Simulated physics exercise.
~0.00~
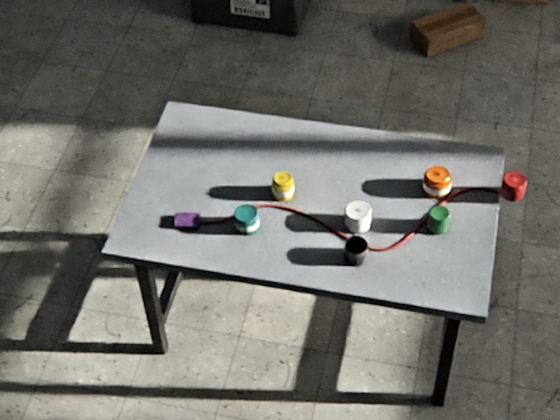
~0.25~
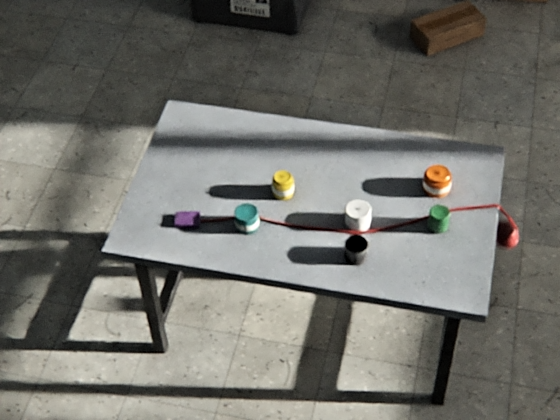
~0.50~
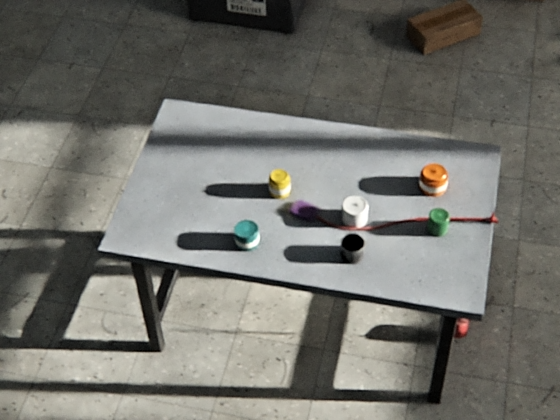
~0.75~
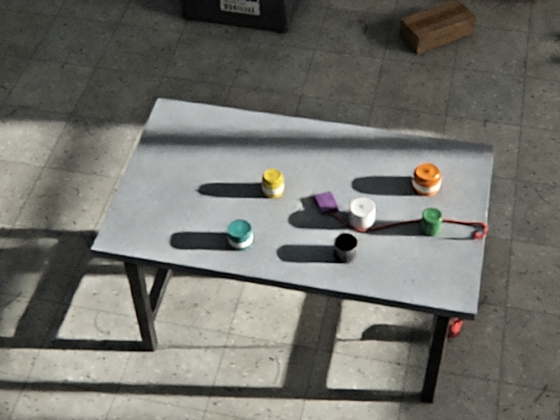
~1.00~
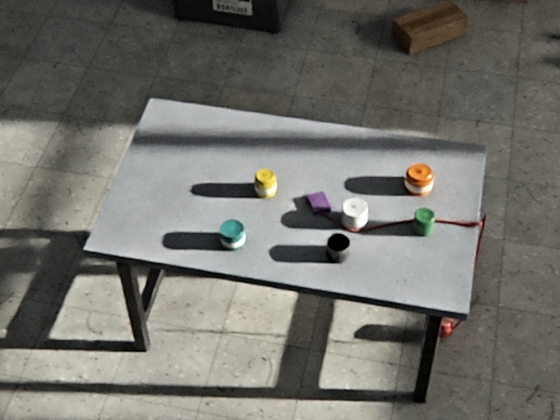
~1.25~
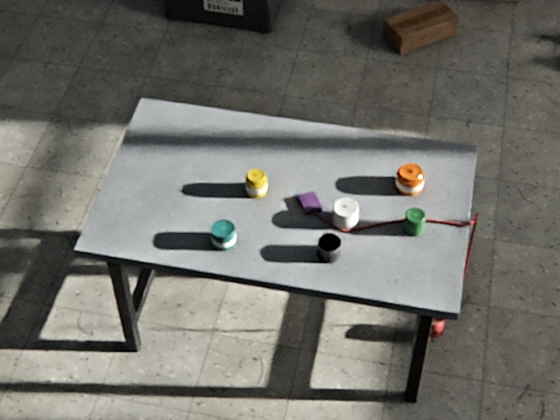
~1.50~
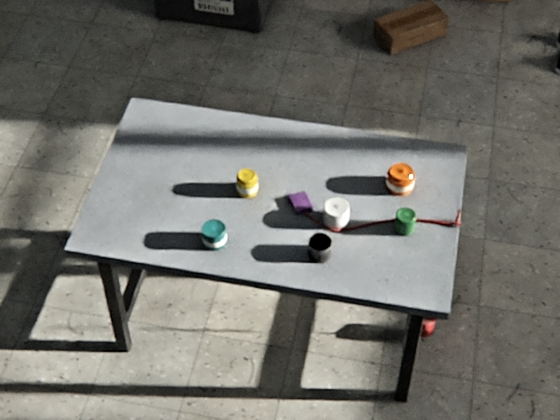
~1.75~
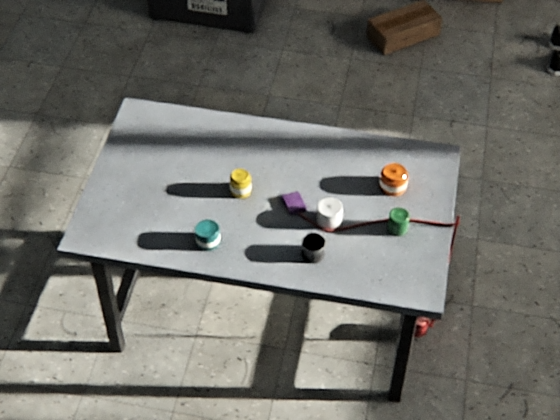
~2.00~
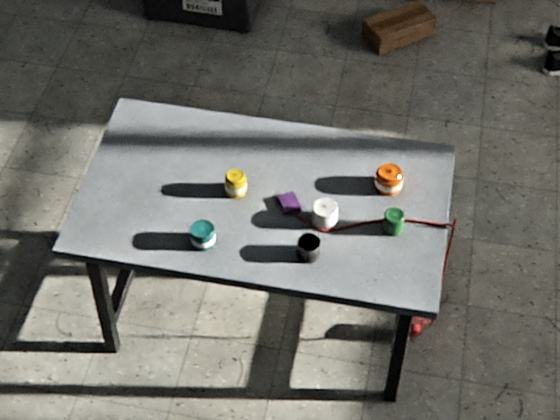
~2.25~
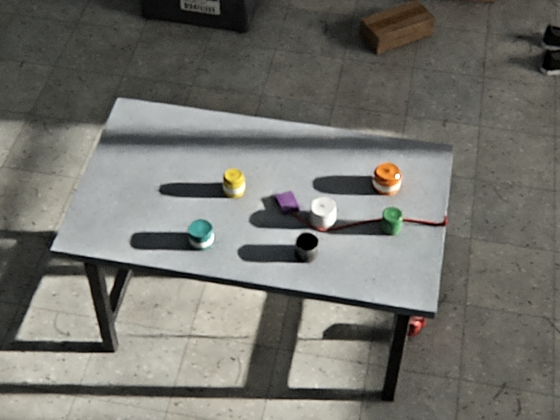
Red speaker dropping off a table's right side, its cable dragging a purple phone right, then hanging while phone rests by white tub.
